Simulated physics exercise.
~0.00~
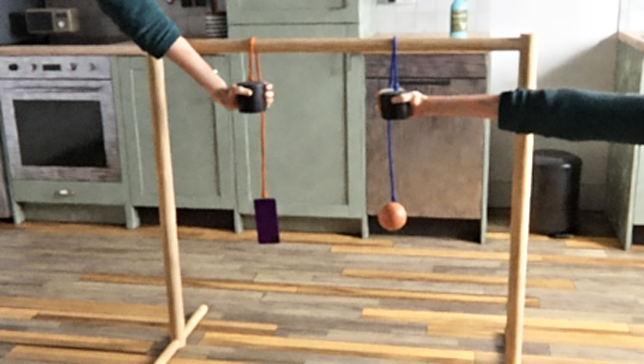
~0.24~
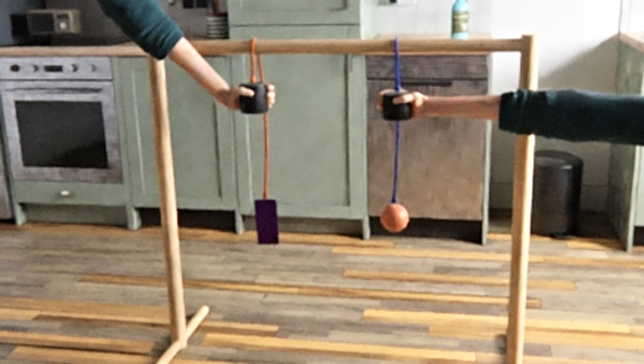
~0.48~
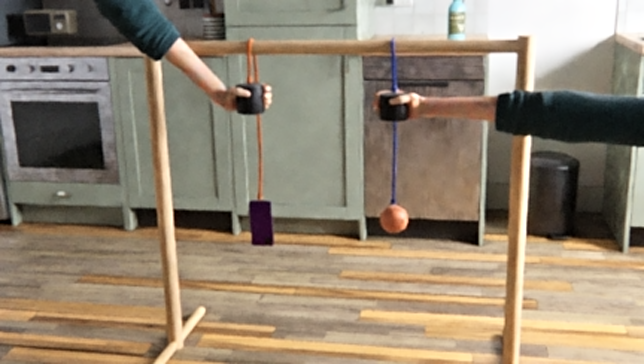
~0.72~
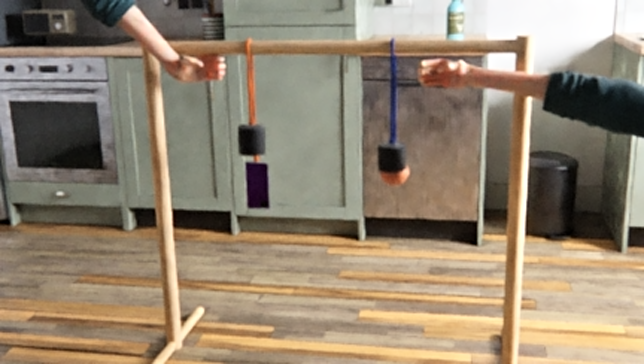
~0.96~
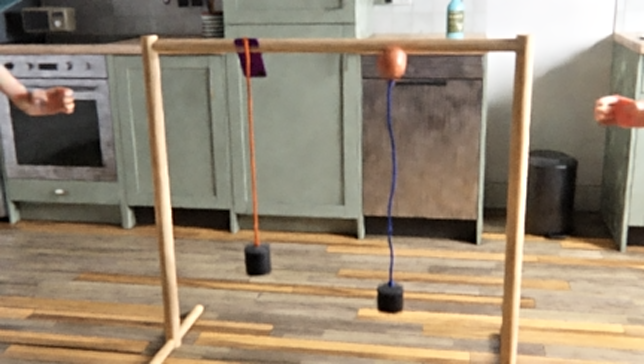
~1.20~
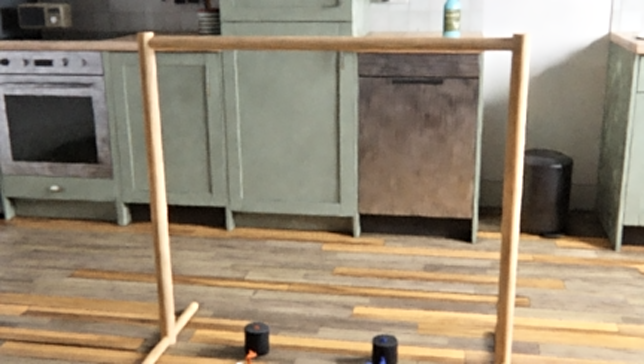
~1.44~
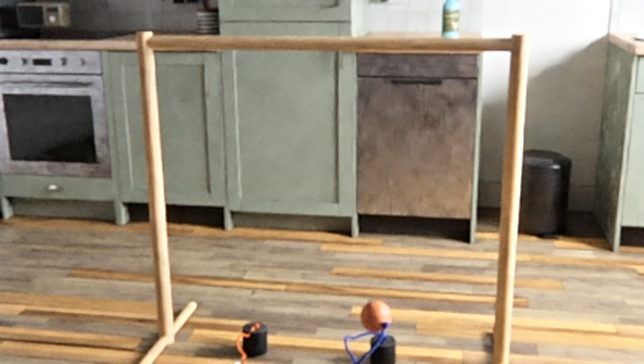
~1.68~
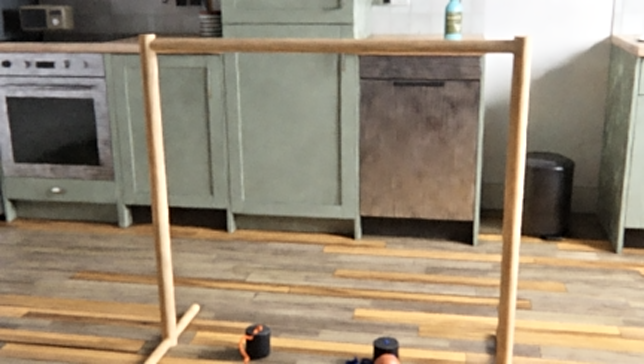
At first, two hands hold black cylinders below a wooden rail in a kitchen, while a flat purple object hangs from an orange cord and a round orange object hangs from a blue one. The hands let go and draw back, and both cylinders drop. As they fall, the purple and orange objects rise to the rail, the purple one tilting. Both cords then come off the rail, and the cylinders land on the wooden floor. The round object appears above the right cylinder, then comes down beside it, leaving the rail bare and both cylinders resting on the floor.
